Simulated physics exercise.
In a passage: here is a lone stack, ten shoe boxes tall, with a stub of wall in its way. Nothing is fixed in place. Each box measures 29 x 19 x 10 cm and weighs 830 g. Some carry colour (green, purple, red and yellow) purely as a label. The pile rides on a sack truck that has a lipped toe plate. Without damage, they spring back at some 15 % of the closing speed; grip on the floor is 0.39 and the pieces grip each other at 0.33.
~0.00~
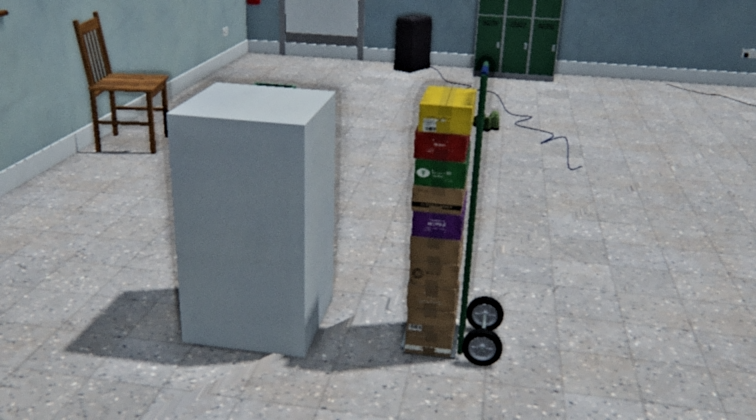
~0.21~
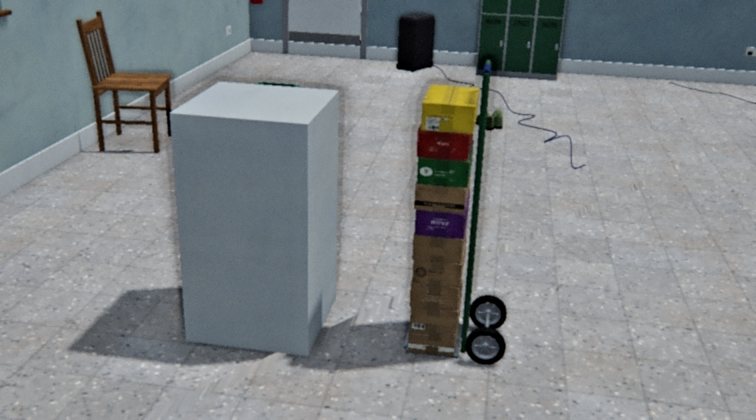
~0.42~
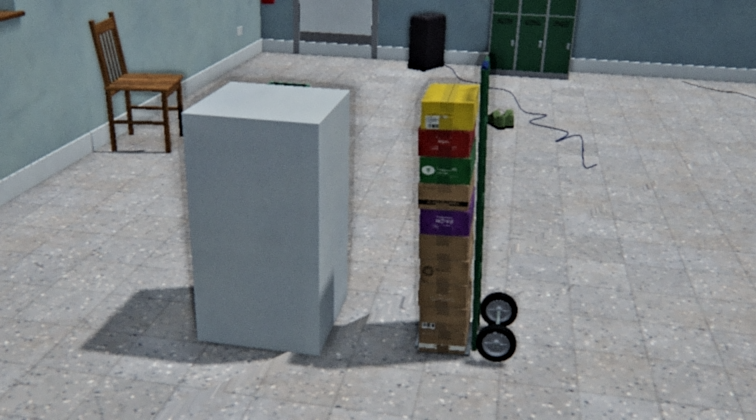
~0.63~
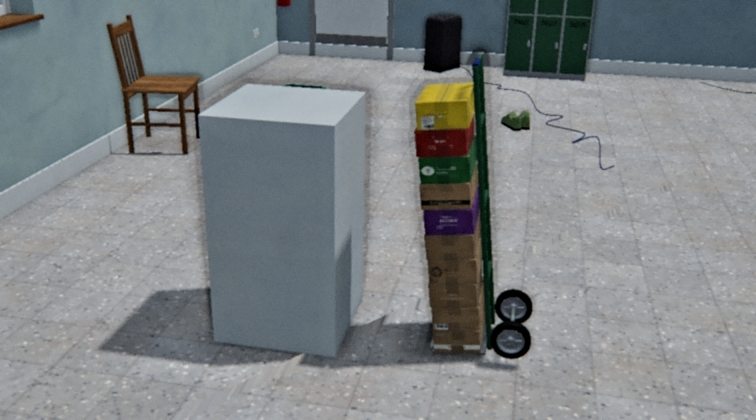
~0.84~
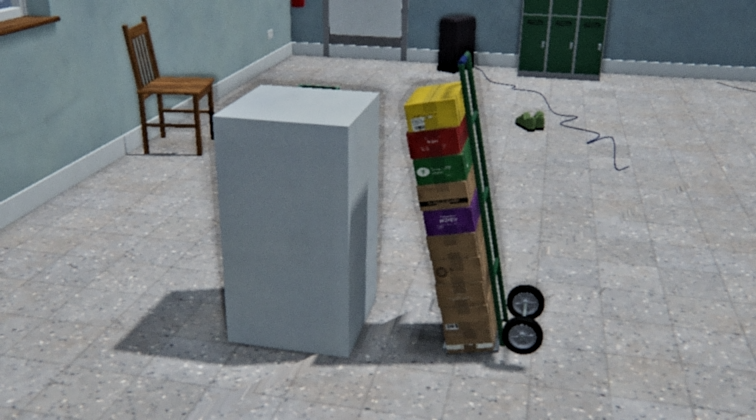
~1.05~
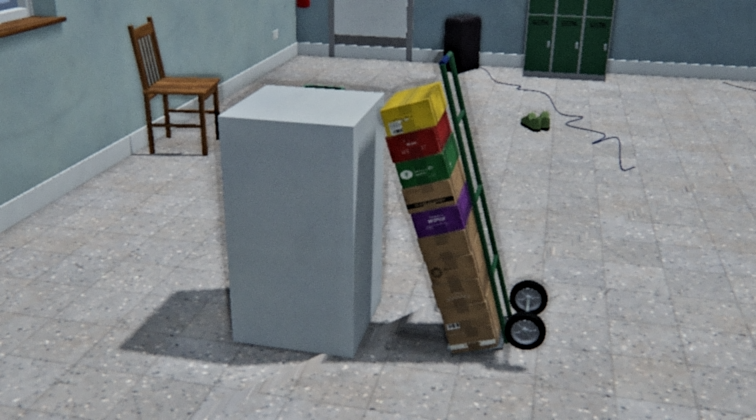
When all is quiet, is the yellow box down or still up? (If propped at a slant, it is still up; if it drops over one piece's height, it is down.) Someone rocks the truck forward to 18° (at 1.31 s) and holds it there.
It stays high.
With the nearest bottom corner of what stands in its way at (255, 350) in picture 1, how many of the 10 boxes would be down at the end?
That would give 5.
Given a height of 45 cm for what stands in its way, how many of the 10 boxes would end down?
The count would be 4.
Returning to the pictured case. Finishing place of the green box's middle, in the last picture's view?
Its centre ends up near pixel (396, 166) in the last picture.
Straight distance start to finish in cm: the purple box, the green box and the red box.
The purple one ends 30 cm from where it began, the green one 40 cm, and the red one 40 cm.
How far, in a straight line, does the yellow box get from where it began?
About 40 cm.
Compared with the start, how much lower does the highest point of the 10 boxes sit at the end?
By about 0 cm, start to end.
After 1.11 s, none of the 10 boxes down, 10 disturbed; yellow box 20° from how it stood; red box 20° from how it stood.
After 1.18 s, none of the 10 boxes down, 10 disturbed; yellow box 24° from how it stood; red box 24° from how it stood, 36 mm lower.
After 1.28 s, none of the 10 boxes down, 10 disturbed; yellow box 27° from how it stood; purple box 27° from how it stood.
In the end (2.4 s), none of the 10 boxes down, 10 disturbed; yellow box 27° from how it stood; purple box 27° from how it stood; green box 27° from how it stood, 44 mm lower. From the last view, middles, yellow box near (395, 108), purple box near (416, 212).
